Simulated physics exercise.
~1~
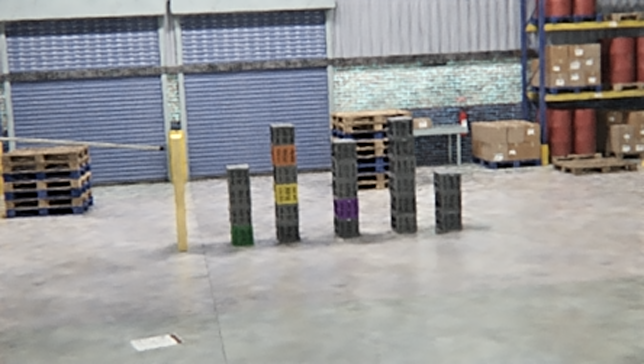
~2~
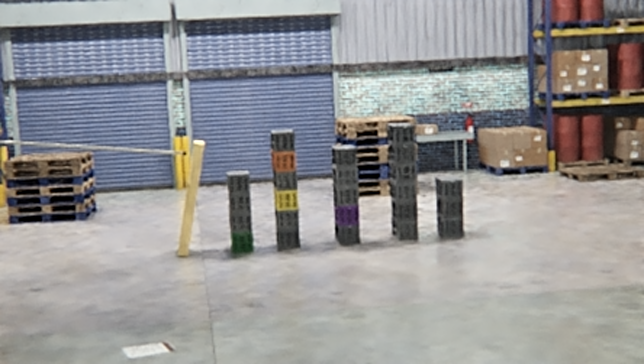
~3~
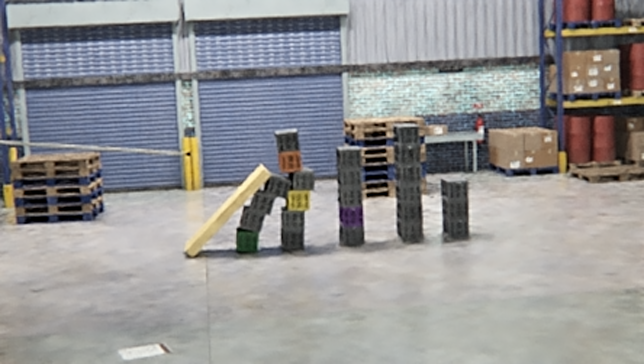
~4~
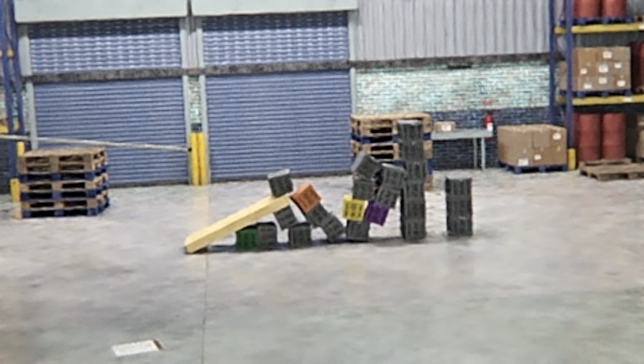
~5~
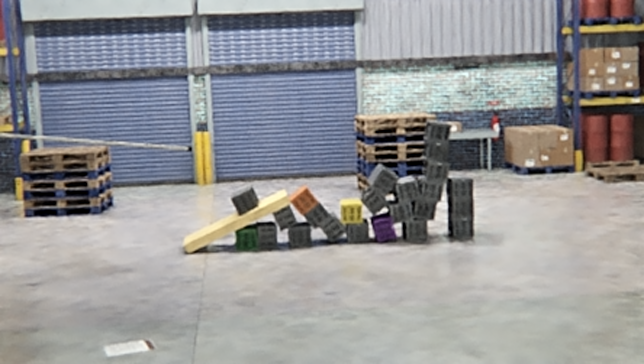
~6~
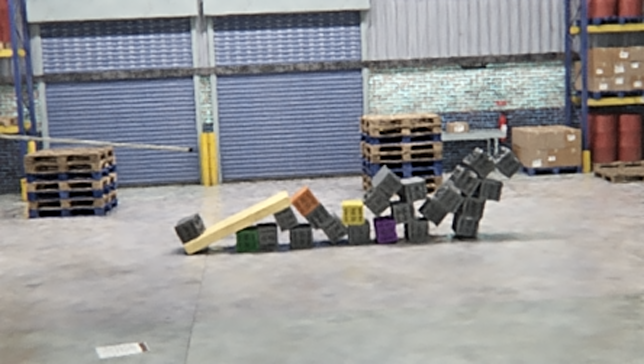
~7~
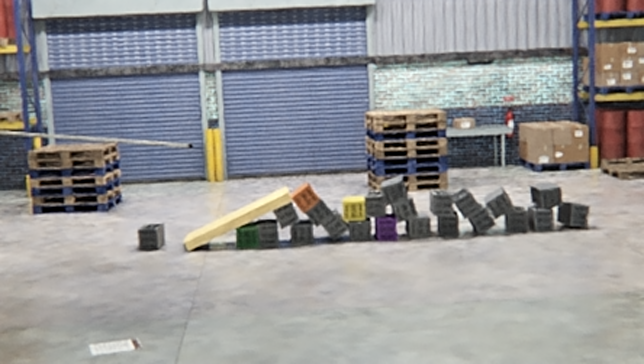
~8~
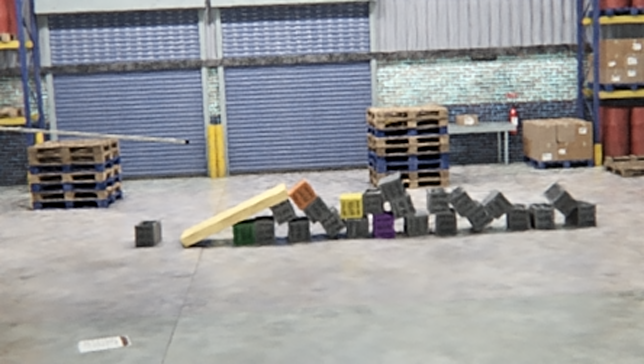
To begin with, five stacks of dark crates stand in a row on a warehouse floor, a few crates coloured green, orange, yellow and purple, with a tall yellowish board upright at the left. The board tips right and leans into the first stack, which bends against the second. That stack buckles, dropping its orange and yellow crates as it hits the third. The collapse runs on through the fourth and fifth stacks, while one crate tumbles off the board's left end. Finally, the board rests slanted beside a low, jumbled line of crates, the yellow one low among them.
